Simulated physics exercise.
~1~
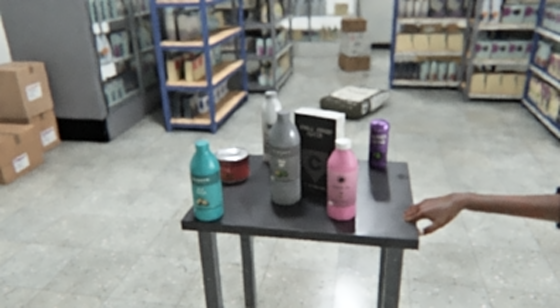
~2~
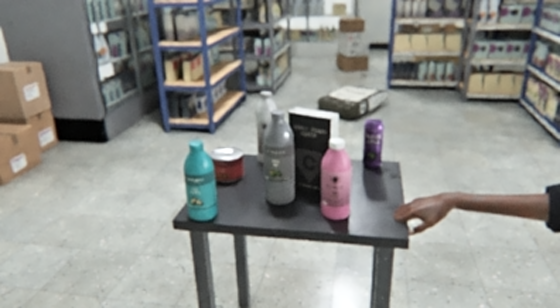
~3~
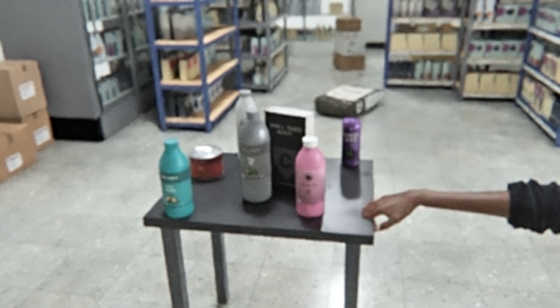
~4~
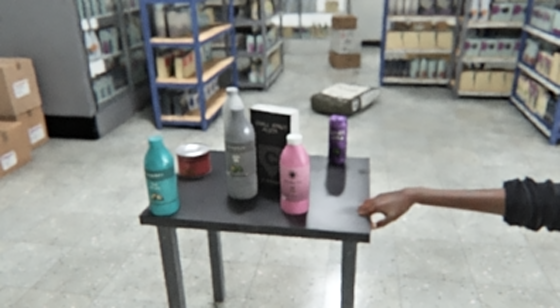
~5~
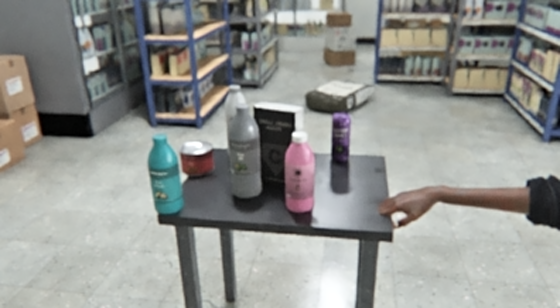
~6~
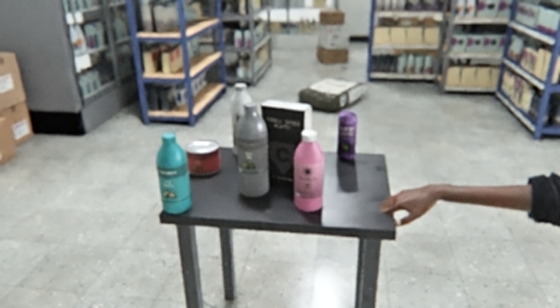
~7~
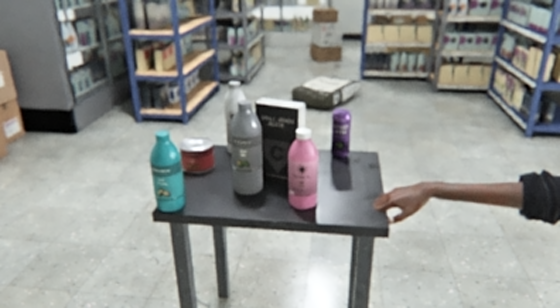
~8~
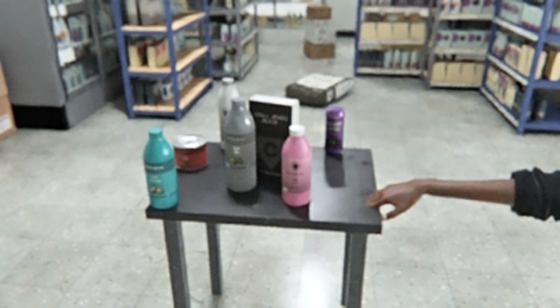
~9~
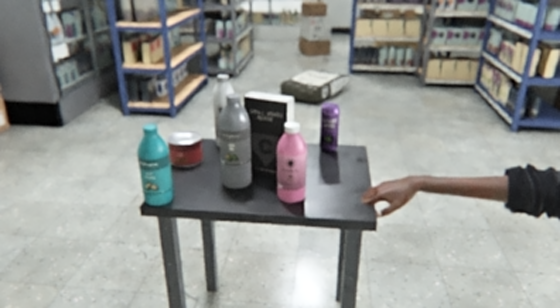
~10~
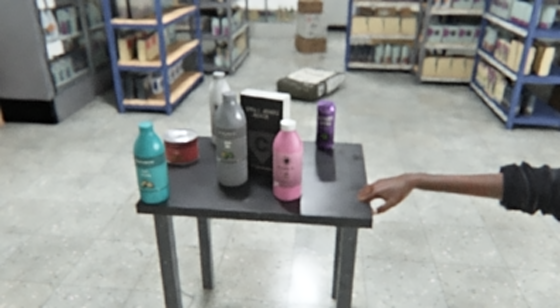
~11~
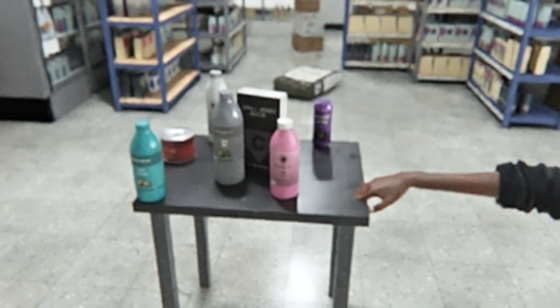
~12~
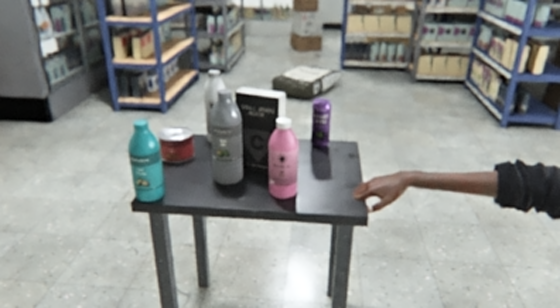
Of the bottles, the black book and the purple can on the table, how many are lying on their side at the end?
None of them are lying down. The four bottles, the black book and the purple can are all still upright at the end.
